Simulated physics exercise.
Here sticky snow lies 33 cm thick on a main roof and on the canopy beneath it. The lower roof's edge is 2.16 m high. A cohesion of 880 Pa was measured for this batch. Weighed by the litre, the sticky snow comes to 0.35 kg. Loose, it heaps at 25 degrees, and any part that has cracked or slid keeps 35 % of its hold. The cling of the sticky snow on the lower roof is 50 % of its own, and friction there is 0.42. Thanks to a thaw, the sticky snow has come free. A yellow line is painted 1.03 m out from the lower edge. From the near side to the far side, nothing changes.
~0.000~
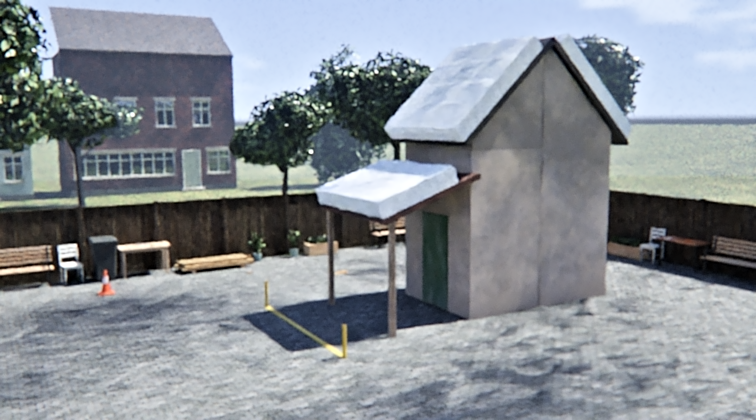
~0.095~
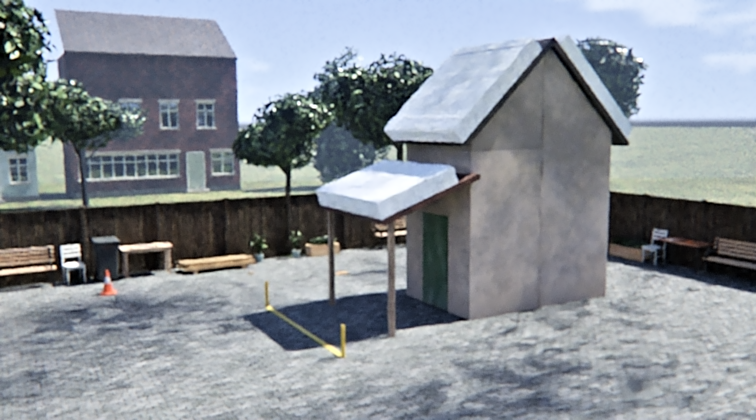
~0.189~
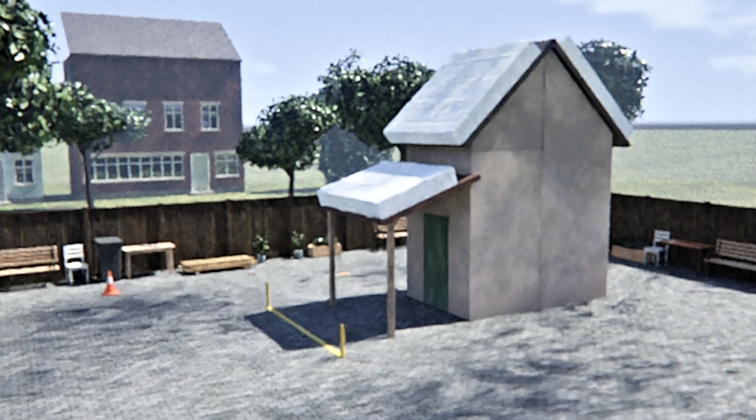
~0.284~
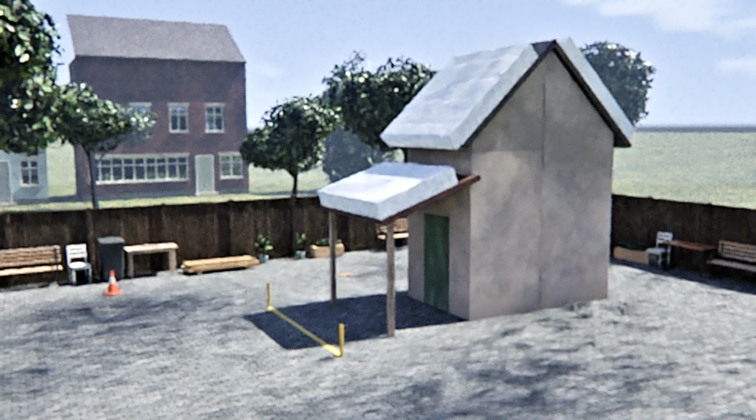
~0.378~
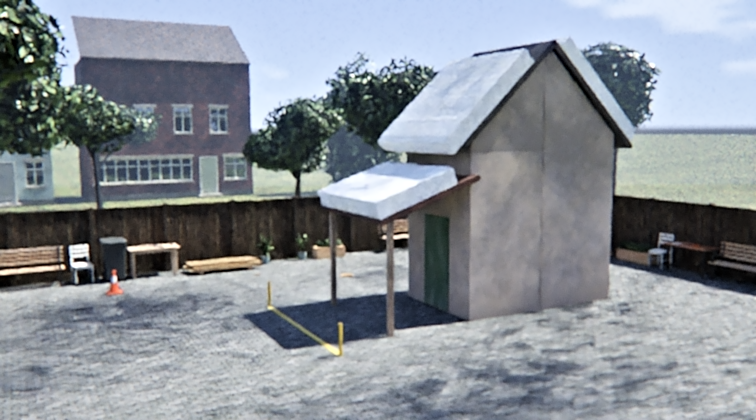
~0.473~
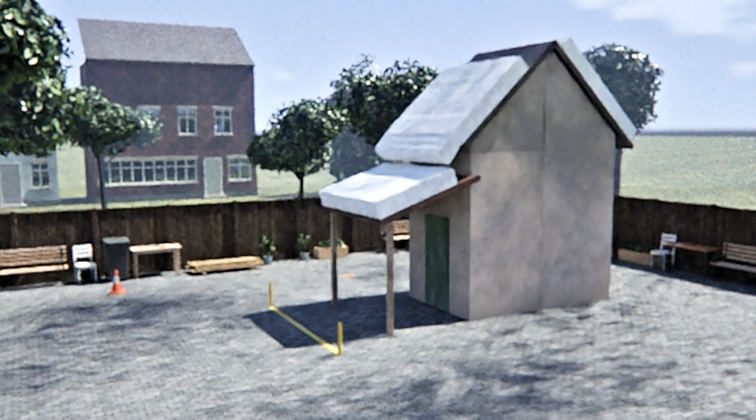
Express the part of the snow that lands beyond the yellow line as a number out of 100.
Roughly 32 per cent.
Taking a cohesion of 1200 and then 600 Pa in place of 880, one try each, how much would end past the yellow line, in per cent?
Respectively, close to 20 % and close to 45 %.
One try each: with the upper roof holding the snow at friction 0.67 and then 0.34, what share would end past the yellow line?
0 %, then 25 %.
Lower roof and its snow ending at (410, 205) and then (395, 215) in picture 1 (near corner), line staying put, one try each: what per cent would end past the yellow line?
First 40 per cent, second 35 per cent.
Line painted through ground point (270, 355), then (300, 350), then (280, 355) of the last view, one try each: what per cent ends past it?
In turn about 5 %, 18 %, 10 %.
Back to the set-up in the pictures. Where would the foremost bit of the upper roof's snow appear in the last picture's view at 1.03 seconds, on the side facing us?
Look roughly at (383, 182).
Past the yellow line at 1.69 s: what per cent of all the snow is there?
Roughly 3 per cent.
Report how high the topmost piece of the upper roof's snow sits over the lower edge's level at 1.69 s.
Some 1.0 m.
By 1.03 s, none is below the lower edge and 0 % is past the line.
By 1.69 s, 25 % is below the lower edge and 3 % is past the line.
By 2.34 s, 59 % is below the lower edge and 28 % is past the line.
By 3.00 s, 61 % is below the lower edge and 32 % is past the line.
By 3.30 s, at the end, 61 % is below the lower edge and 32 % is past the line.
